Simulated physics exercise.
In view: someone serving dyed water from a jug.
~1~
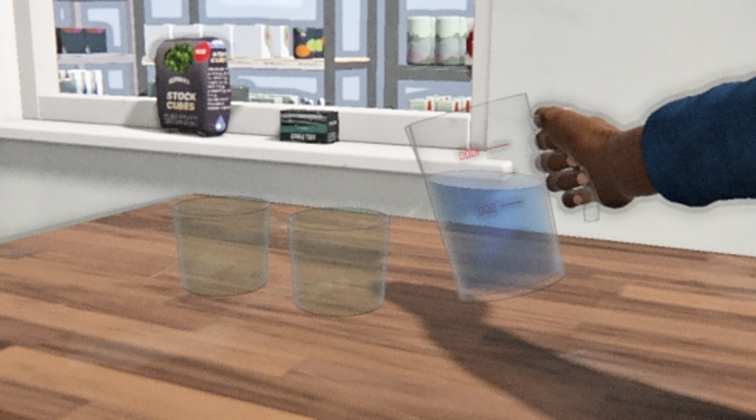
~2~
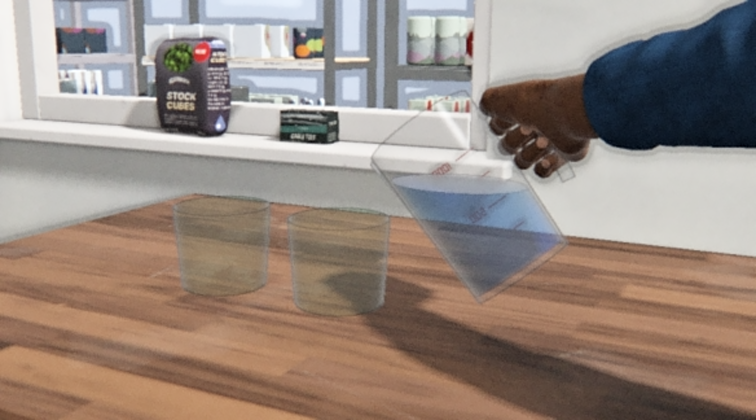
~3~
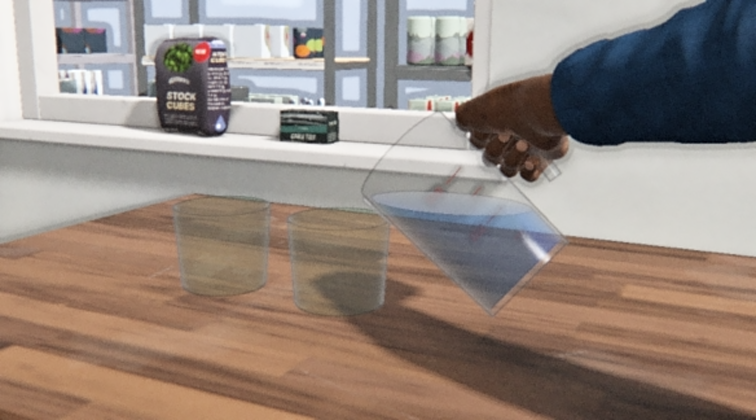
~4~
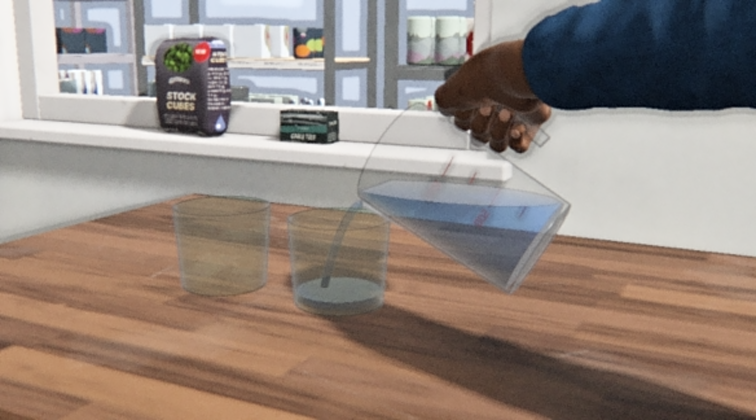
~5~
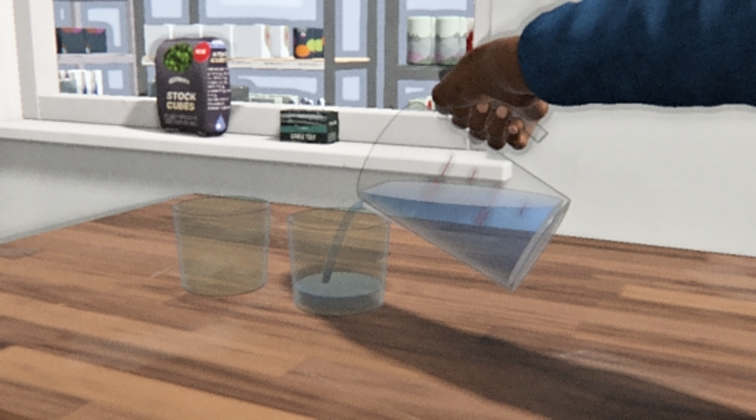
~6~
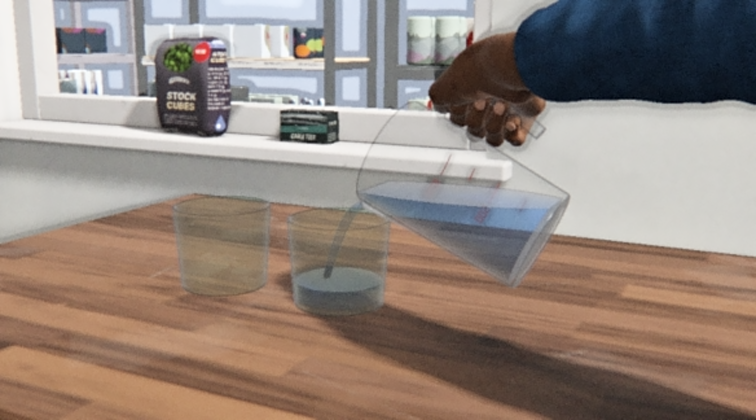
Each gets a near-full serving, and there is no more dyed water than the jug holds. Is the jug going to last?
It does not stretch that far.
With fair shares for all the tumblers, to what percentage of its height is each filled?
Near 65 in a hundred.
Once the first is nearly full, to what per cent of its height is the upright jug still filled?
Near 15 in a hundred.
A moment on, the first is about half full.
Further on, the first is done and the jug has about a quarter of its load.
When it is over, the jug is empty with one filled and the next at about a third of a serving.
